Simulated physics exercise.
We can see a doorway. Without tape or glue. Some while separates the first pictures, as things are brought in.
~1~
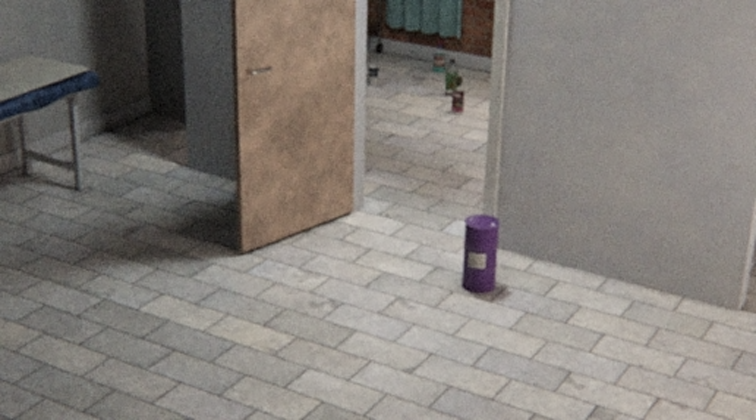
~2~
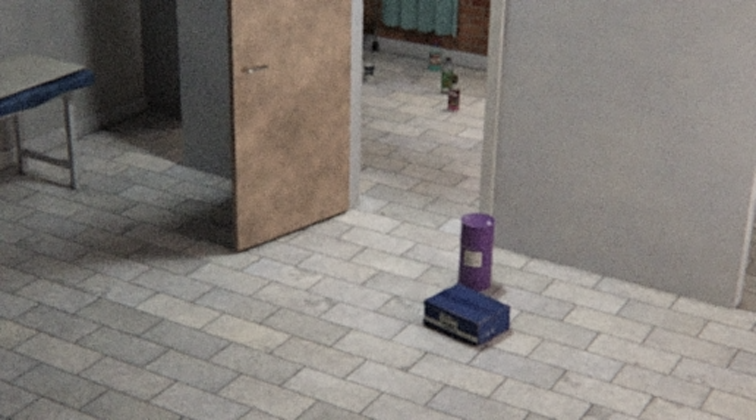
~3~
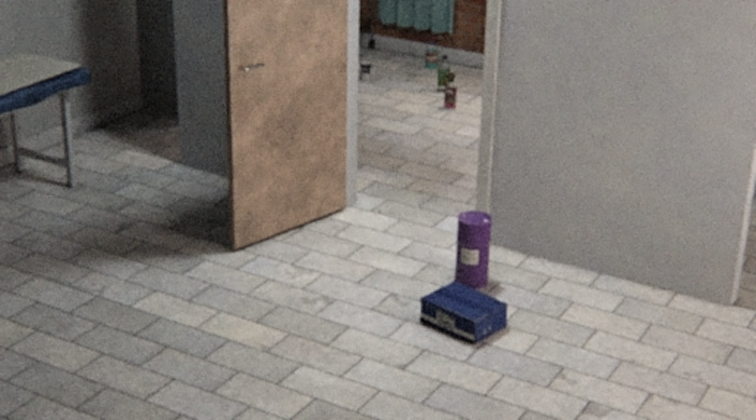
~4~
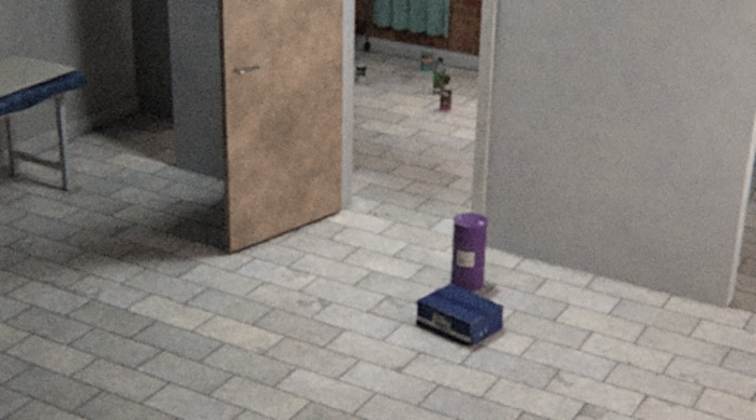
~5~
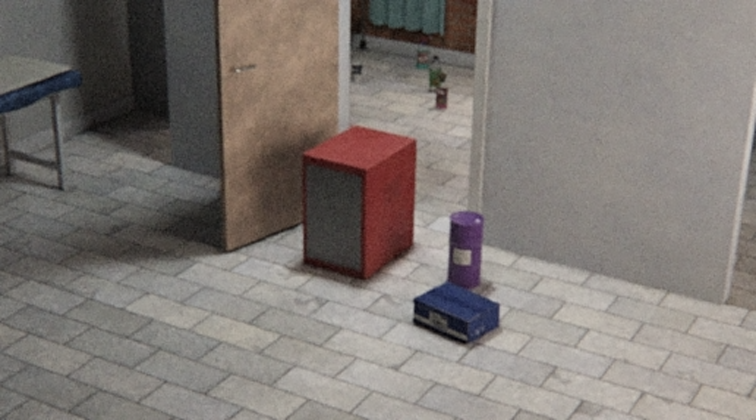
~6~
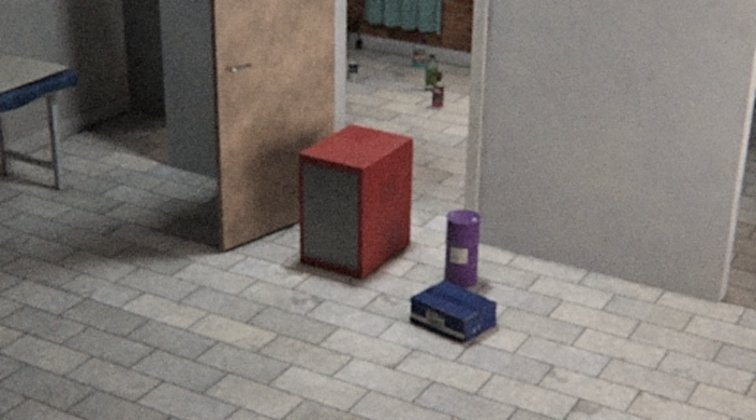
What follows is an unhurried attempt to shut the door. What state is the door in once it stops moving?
You can tell the door won't budge further before the frame.
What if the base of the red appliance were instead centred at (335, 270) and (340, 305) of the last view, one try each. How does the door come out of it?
Well, on try one it is halted early, and on try two it completes its arc.
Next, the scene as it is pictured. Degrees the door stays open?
The answer is roughly 70°.
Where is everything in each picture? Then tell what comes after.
The first picture shows door wide open and still; purple canister (480, 254).
The second picture shows door wide open and still; purple canister (476, 252); blue parcel (467, 315).
The third picture shows door wide open and still; purple canister (473, 250); blue parcel (464, 312).
The fourth picture shows door wide open and still; purple canister (469, 252); blue parcel (460, 314).
The fifth picture shows door wide open and still; purple canister (465, 250); blue parcel (456, 313).
The sixth picture shows door wide open and still; red appliance (356, 200); purple canister (462, 249).
Then, 0.60 s past the last view, door 95° open.
Then, 0.90 s past the last view, door 86° open.
Then, 1.20 s past the last view, door 74° open.
Finally, door 72° open; all 3 still in place. Final places as the last picture's camera would see them, red appliance near (361, 200).
